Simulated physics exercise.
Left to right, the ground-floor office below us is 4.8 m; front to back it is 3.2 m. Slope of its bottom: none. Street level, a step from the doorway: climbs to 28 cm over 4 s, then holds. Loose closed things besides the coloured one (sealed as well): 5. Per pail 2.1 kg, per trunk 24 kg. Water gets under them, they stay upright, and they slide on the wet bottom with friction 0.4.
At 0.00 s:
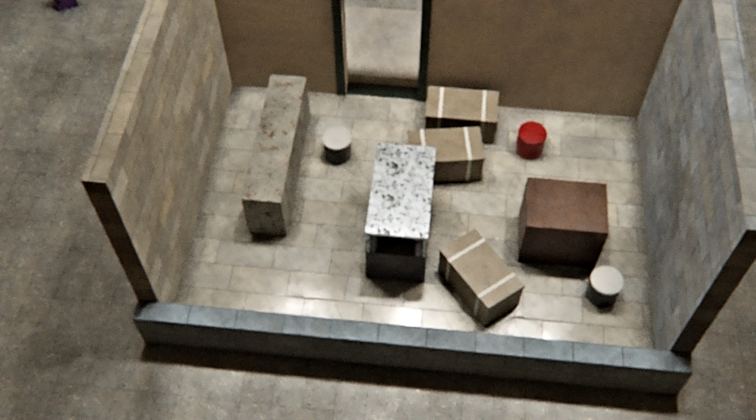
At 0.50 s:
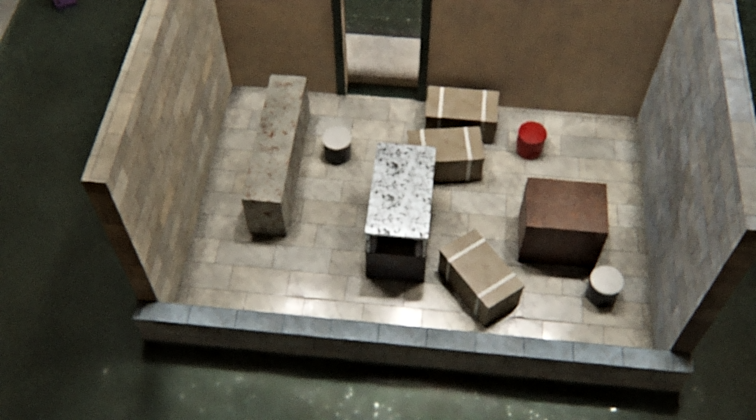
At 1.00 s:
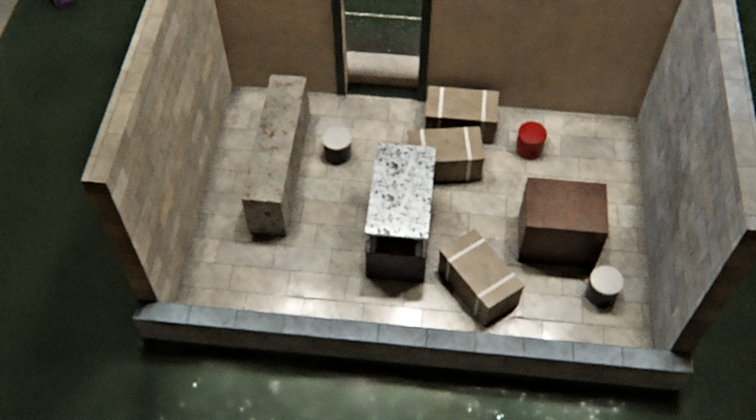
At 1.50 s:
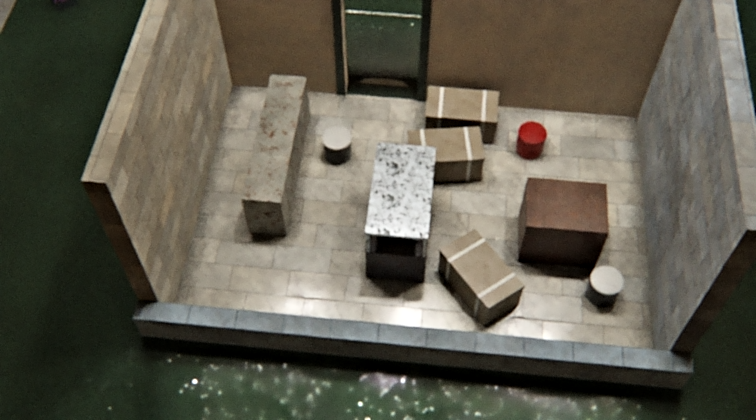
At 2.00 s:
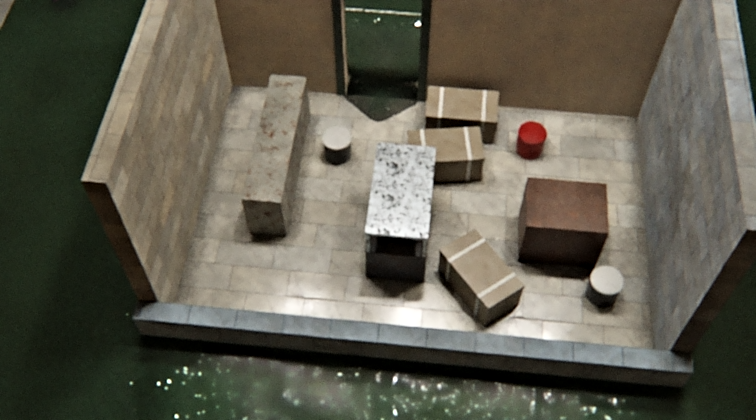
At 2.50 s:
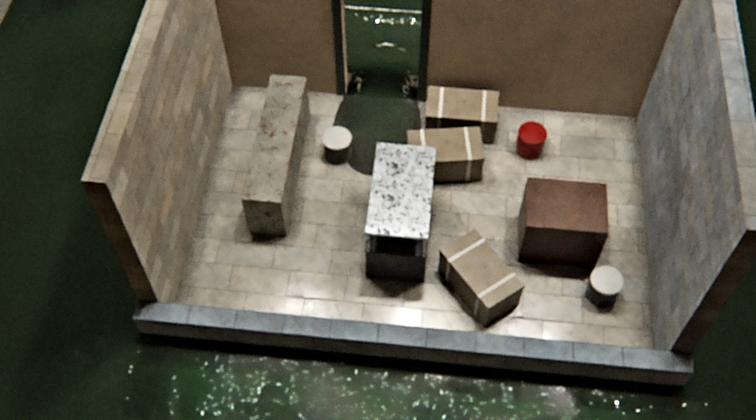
The clip opens on a roofless tiled room seen from above, holding strapped boxes, blocks, pale pails and a red one, with dry ground outside. Dark green water spreads around the walls, then slips through the back doorway and across nearby tiles, while the objects inside stay still.
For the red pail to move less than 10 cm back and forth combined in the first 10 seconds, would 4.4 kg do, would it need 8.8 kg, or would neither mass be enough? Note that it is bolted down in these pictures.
It needs 8.8 kg.
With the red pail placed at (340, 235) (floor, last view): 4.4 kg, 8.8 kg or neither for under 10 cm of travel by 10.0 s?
Short answer: No load.
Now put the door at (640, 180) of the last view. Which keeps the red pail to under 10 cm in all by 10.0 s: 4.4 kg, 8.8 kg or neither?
Then no mass works.
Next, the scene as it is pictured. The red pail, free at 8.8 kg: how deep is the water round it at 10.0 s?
About 5 cm.
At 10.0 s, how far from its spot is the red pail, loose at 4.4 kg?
Around 20 centimetres out of place.
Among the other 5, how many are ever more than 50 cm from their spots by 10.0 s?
By my count, 4.
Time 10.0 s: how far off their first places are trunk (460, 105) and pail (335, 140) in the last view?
Shifts: 10 cm / 50 cm.
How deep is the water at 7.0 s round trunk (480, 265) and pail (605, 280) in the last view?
About 7 and 1 cm.
After 3.5 s the red pail would be 0 cm from its start with 4.4 kg and 0 cm from its start with 8.8 kg; 0 cm of water round it then.
After 4.5 s the red pail would be 0 cm from its start with 4.4 kg and 0 cm from its start with 8.8 kg; 2 cm of water round it then.
After 7.0 s the red pail would be 24 cm from its start with 4.4 kg and 0 cm from its start with 8.8 kg; 3 cm of water round it then.
After 10.0 s the red pail would be 15 cm from its start with 4.4 kg and 0 cm from its start with 8.8 kg; 5 cm of water round it then.
